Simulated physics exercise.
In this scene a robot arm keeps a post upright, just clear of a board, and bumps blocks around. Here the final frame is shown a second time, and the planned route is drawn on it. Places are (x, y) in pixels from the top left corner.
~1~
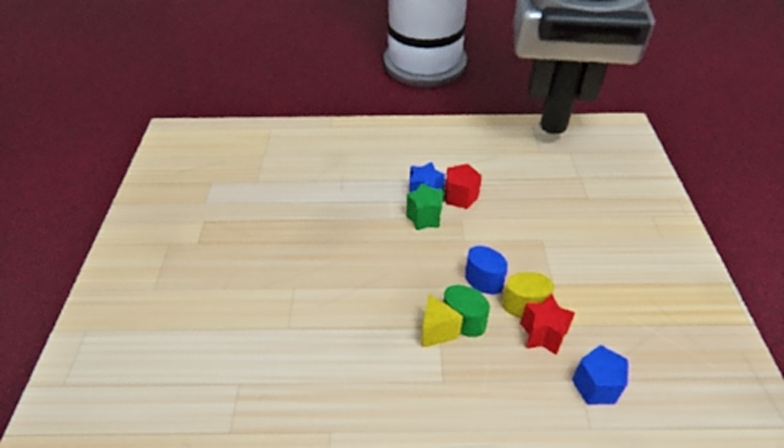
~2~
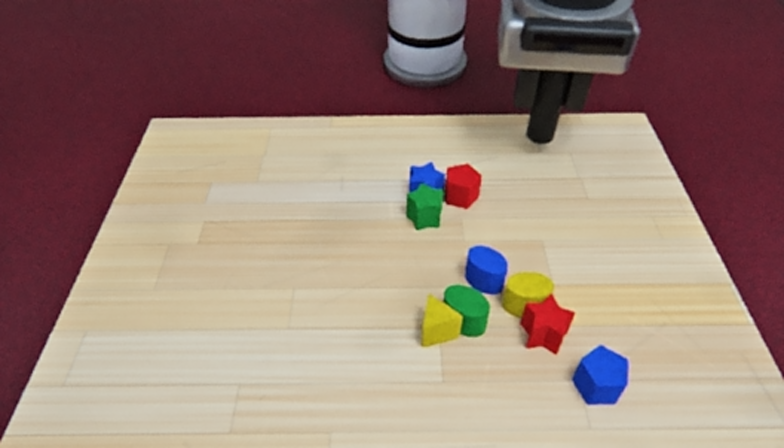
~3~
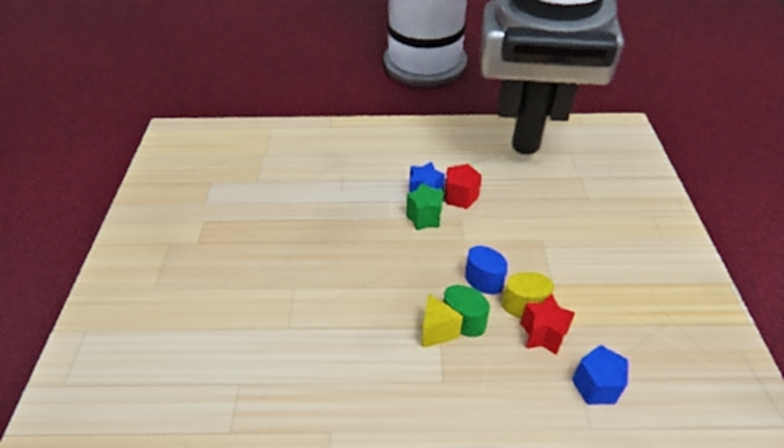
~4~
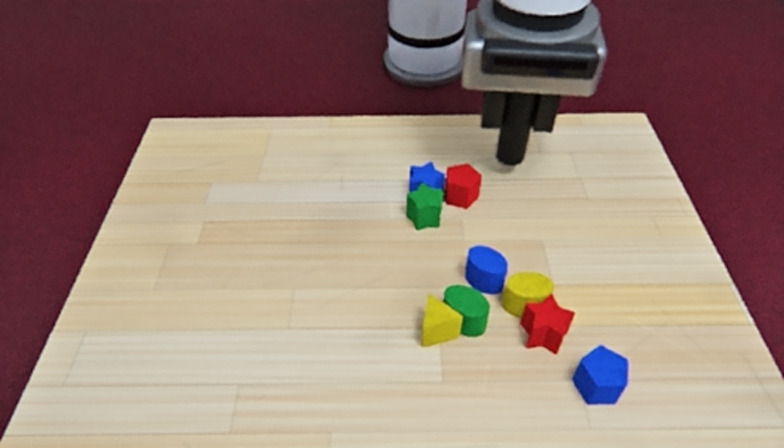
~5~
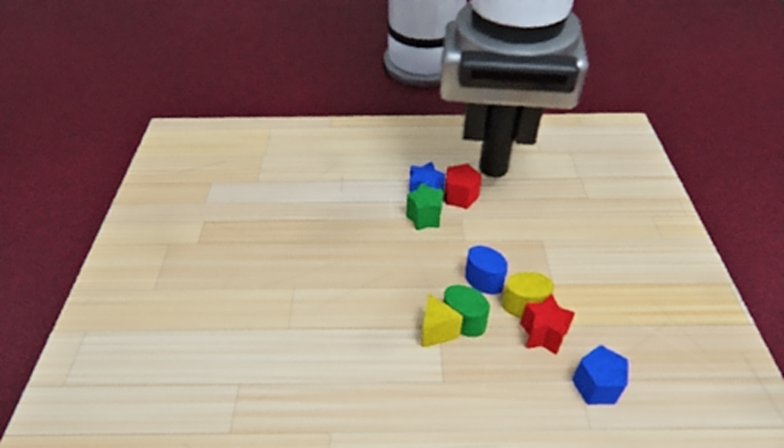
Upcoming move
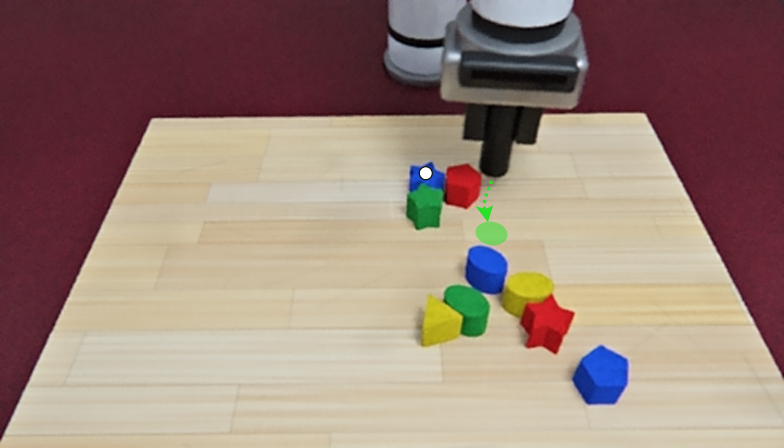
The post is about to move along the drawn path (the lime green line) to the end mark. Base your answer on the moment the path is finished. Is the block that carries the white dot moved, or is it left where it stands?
It gets no push and keeps its place.
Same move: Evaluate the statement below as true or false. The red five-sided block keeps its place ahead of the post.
False.
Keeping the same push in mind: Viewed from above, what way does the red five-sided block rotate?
With the clock.
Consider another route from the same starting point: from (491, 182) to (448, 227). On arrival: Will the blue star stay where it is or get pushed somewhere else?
By the last moment of the path, the blue star has shifted.
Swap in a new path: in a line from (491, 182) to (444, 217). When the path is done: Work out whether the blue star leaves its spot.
The result: It moves.
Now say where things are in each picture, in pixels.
Post tip at (554, 126); block tops, blue star at (426, 173); red five-sided block at (463, 175), in the first frame.
Post at (540, 136); blocks unchanged, in the second frame.
Post at (526, 146); blocks unchanged, in the third frame.
Post at (510, 157); blocks unchanged, in the fourth frame.
Post at (493, 169); blue star at (426, 173); red five-sided block at (463, 175), in the fifth frame.
Path on the board, from (491, 182) by way of (484, 206) to (491, 233); the dot is on the blue star.
On the path given first. Halfway along, post at (486, 193); red five-sided block at (456, 182), turned 45° clockwise.
At the end, post at (494, 220); blue star in place; red five-sided block at (456, 182), turned 45° clockwise.
